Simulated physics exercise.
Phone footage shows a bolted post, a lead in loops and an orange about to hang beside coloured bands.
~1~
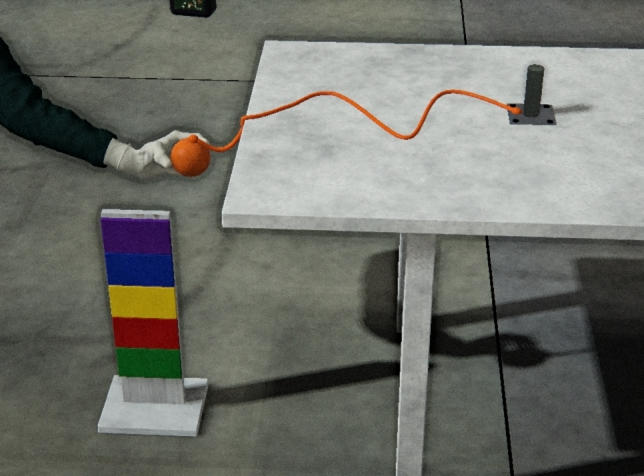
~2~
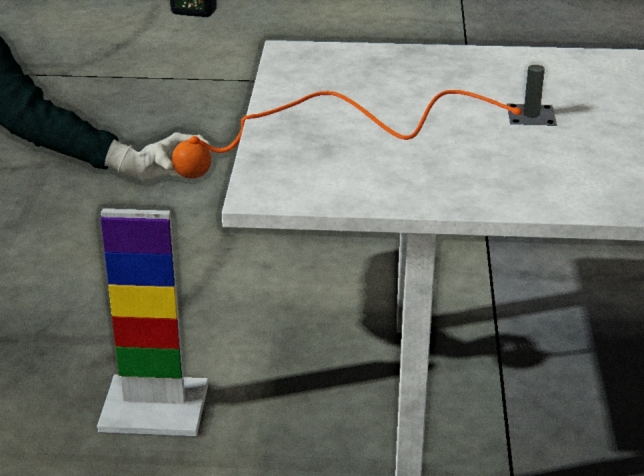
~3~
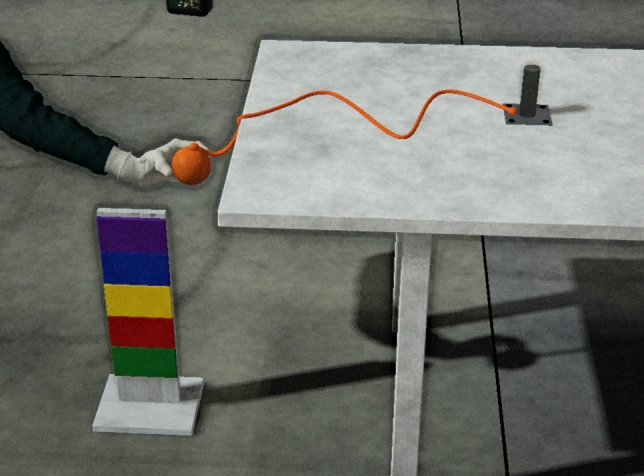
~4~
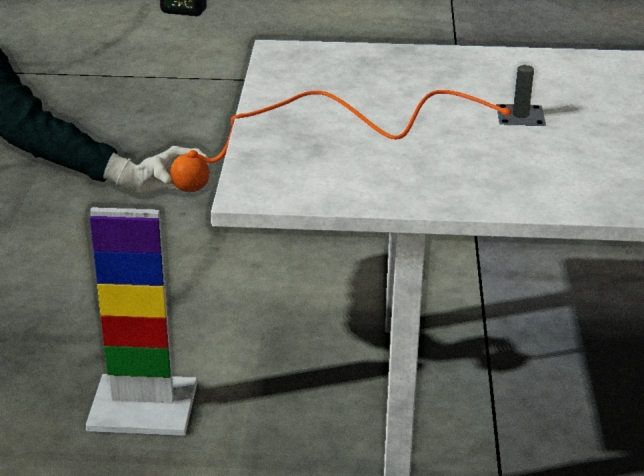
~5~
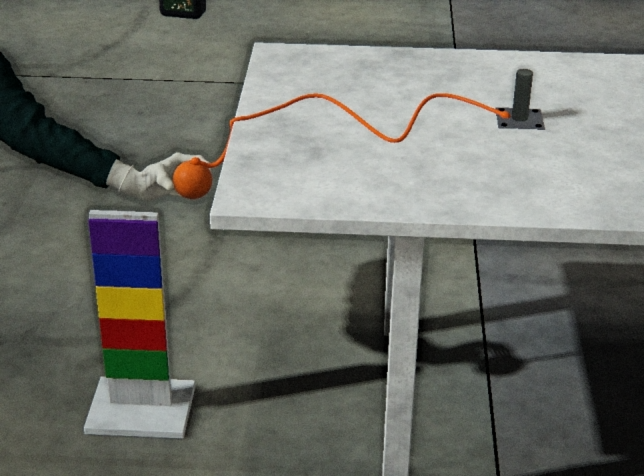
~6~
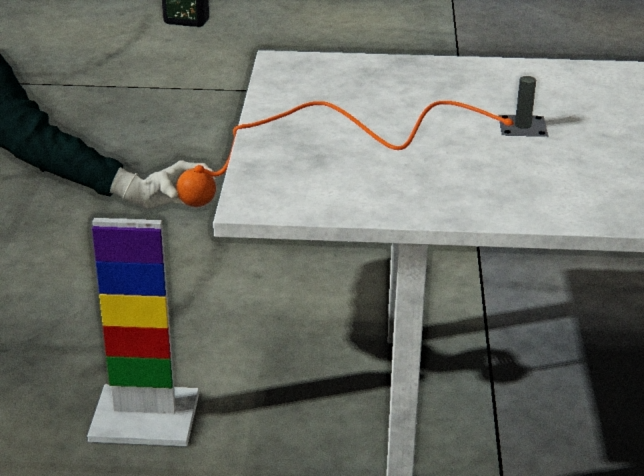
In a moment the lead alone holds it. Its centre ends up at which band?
At the red one.
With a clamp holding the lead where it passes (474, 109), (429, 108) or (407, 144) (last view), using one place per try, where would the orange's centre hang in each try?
First (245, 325), next (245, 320), last (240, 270).
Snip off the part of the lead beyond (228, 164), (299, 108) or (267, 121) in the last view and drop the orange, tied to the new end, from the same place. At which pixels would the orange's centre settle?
Close to (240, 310) first, close to (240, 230) next, and close to (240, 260) last.
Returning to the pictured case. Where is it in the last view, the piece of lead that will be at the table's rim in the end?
Go for the one at (356, 122).
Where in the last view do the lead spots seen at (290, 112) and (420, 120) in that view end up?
Result - first point (239, 213), second point (379, 125).
Early on, orange near (236, 335); level with red.
Midway, orange near (252, 338); level with red.
Finally, orange near (246, 339); level with red. Its middle rests at the red band.
